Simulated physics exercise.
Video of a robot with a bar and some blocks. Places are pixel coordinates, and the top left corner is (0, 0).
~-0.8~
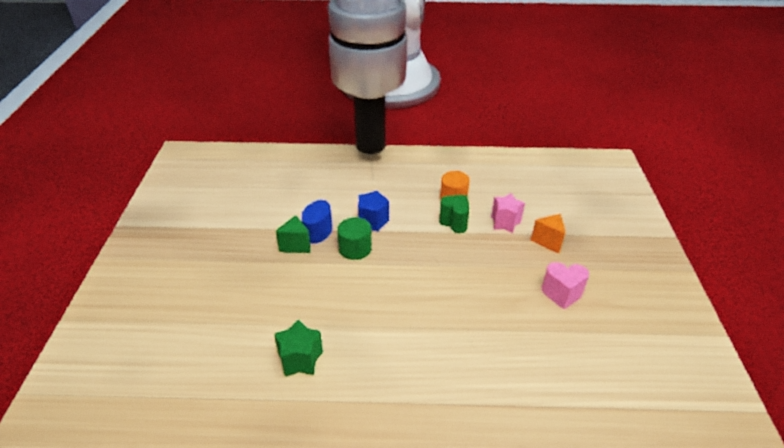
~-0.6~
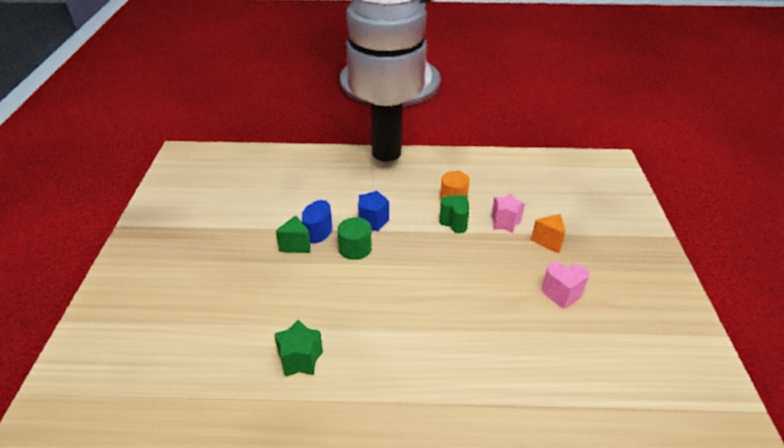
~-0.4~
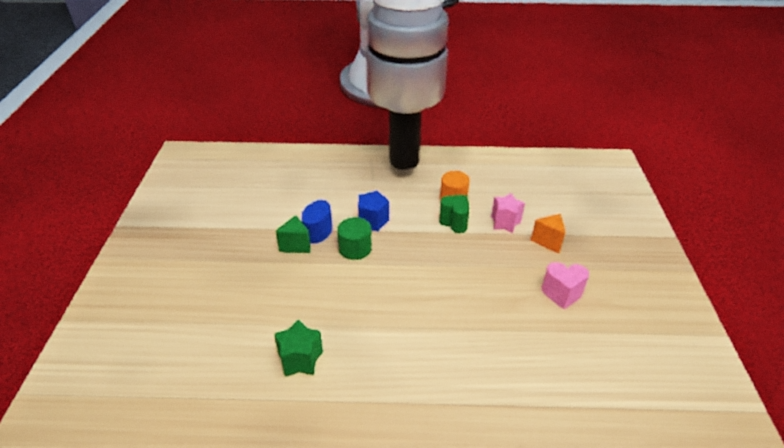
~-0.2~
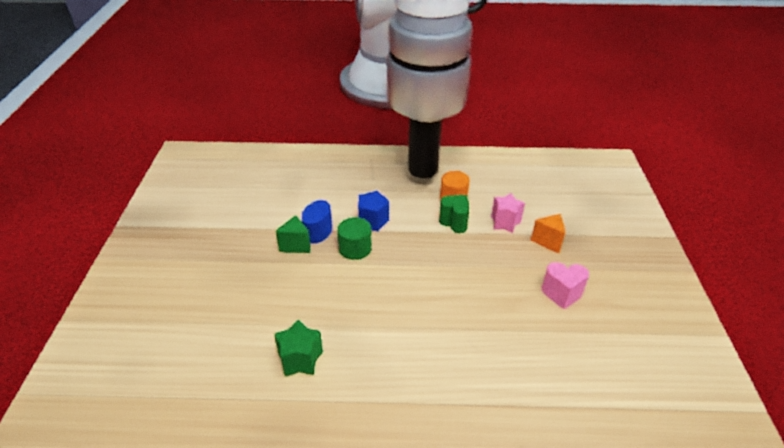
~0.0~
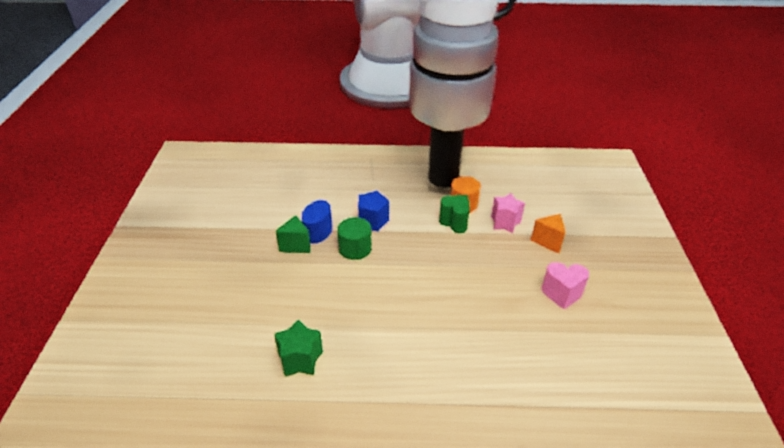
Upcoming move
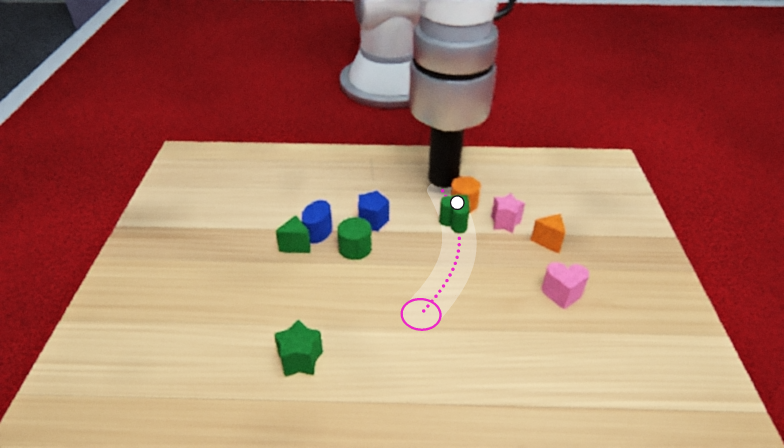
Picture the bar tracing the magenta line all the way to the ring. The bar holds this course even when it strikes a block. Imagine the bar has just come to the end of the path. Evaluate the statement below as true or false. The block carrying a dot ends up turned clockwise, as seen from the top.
The statement is false.
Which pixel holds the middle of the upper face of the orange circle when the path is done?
Pixel (491, 203).
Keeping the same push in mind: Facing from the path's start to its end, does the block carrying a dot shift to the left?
Yes - that is the case.
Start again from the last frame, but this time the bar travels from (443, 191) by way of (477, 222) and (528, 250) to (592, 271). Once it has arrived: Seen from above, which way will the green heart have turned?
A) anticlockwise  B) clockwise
B.
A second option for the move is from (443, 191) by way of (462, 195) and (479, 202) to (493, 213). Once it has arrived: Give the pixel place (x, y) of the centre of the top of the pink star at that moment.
Its top centre is at about (528, 216).
Path on the board, from (443, 191) through (458, 227) and (452, 270) to (421, 314); the dot is on the green heart.
On the path given first. One third of the way, bar (460, 216); green heart (466, 228); orange circle (491, 203); pink star (518, 204).
Two thirds of the way, bar (454, 258); green heart (473, 271), turned 35° anticlockwise; orange circle (491, 203); pink star (518, 204).
At the end, bar (422, 302); blue five-sided block in place; green heart (474, 280), turned 55° anticlockwise; orange circle (491, 203); pink star (518, 204).
